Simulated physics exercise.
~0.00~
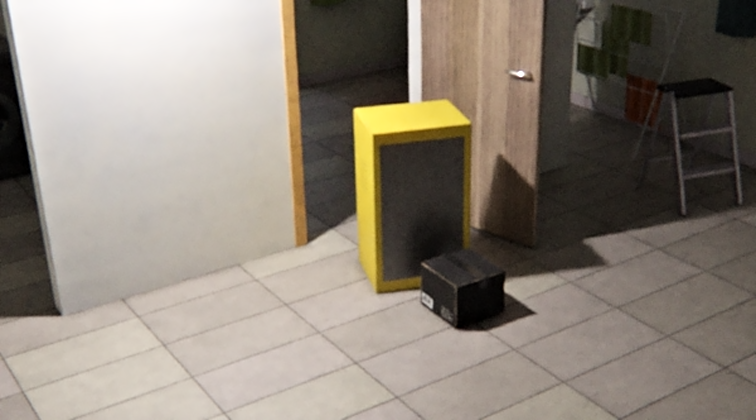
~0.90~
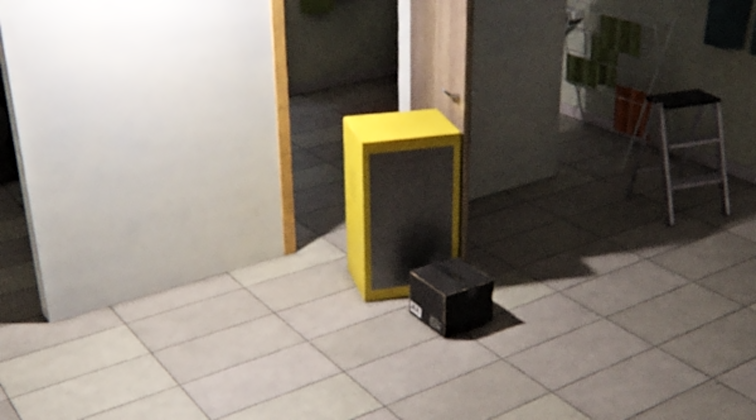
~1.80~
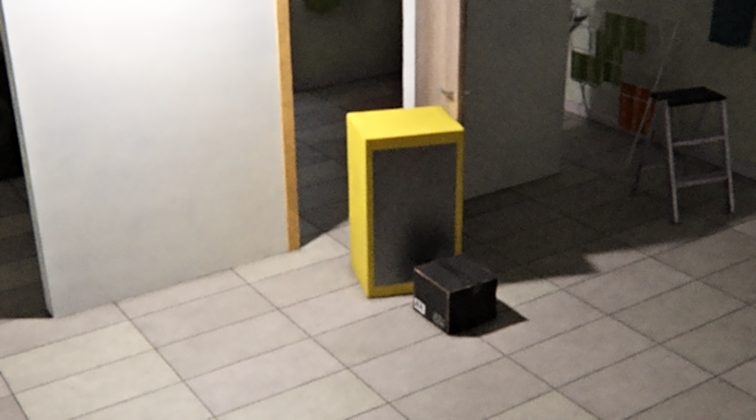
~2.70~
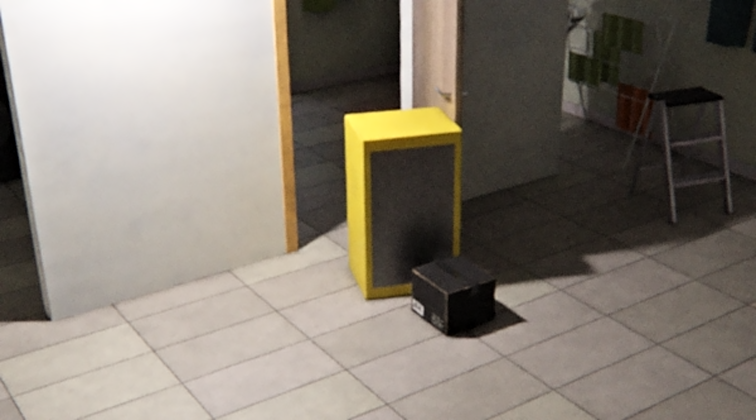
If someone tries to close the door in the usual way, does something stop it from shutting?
Yes, the door is blocked from shutting. The yellow cabinet stands in front of the doorway, in the way of the door's swing.
